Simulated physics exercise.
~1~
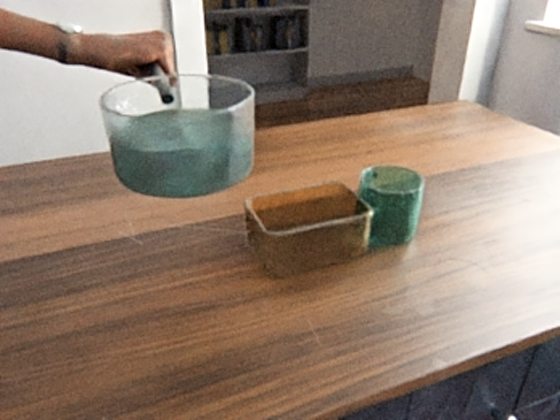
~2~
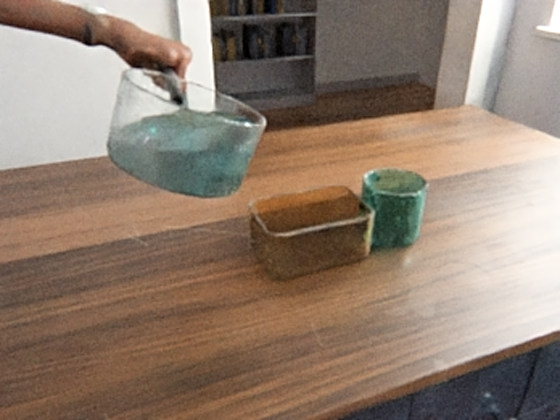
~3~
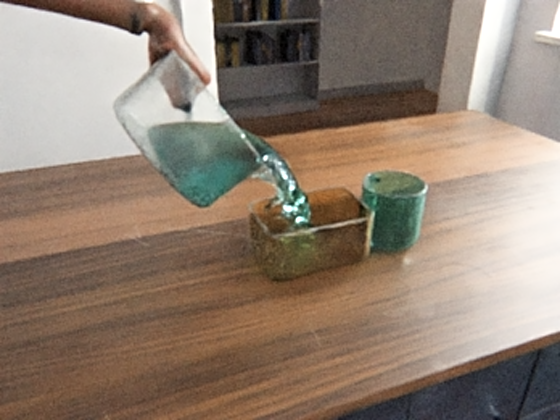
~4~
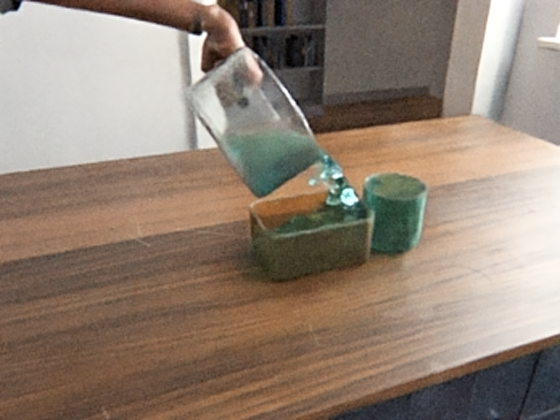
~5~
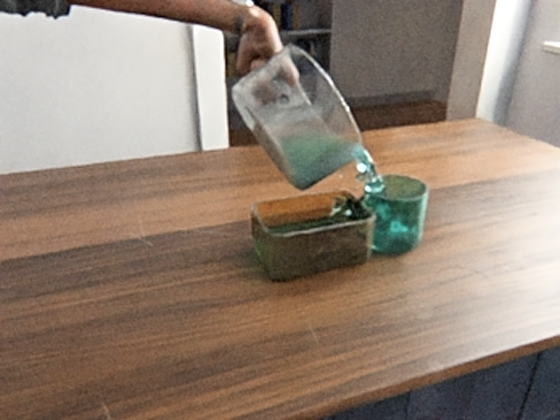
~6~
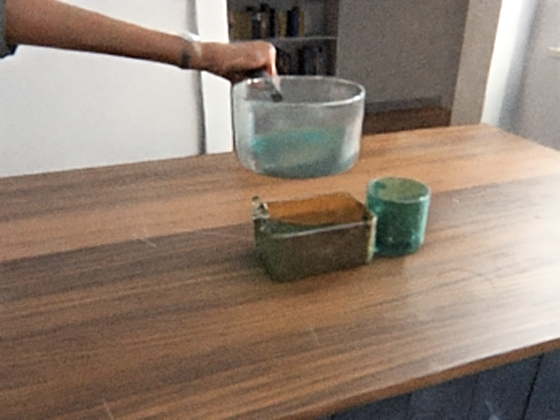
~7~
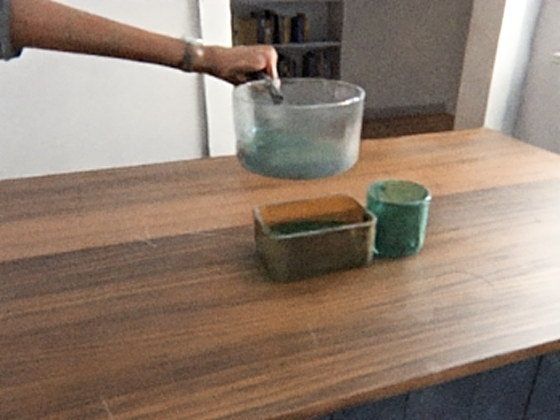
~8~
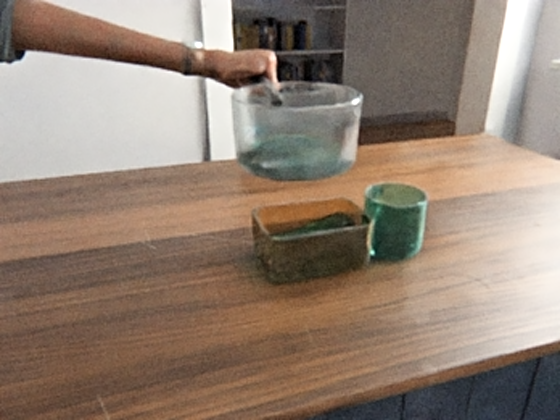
Hand tilting a clear saucepan of blue-green water over an oblong tub, moving right toward a green mug, then levelling it, water remaining.
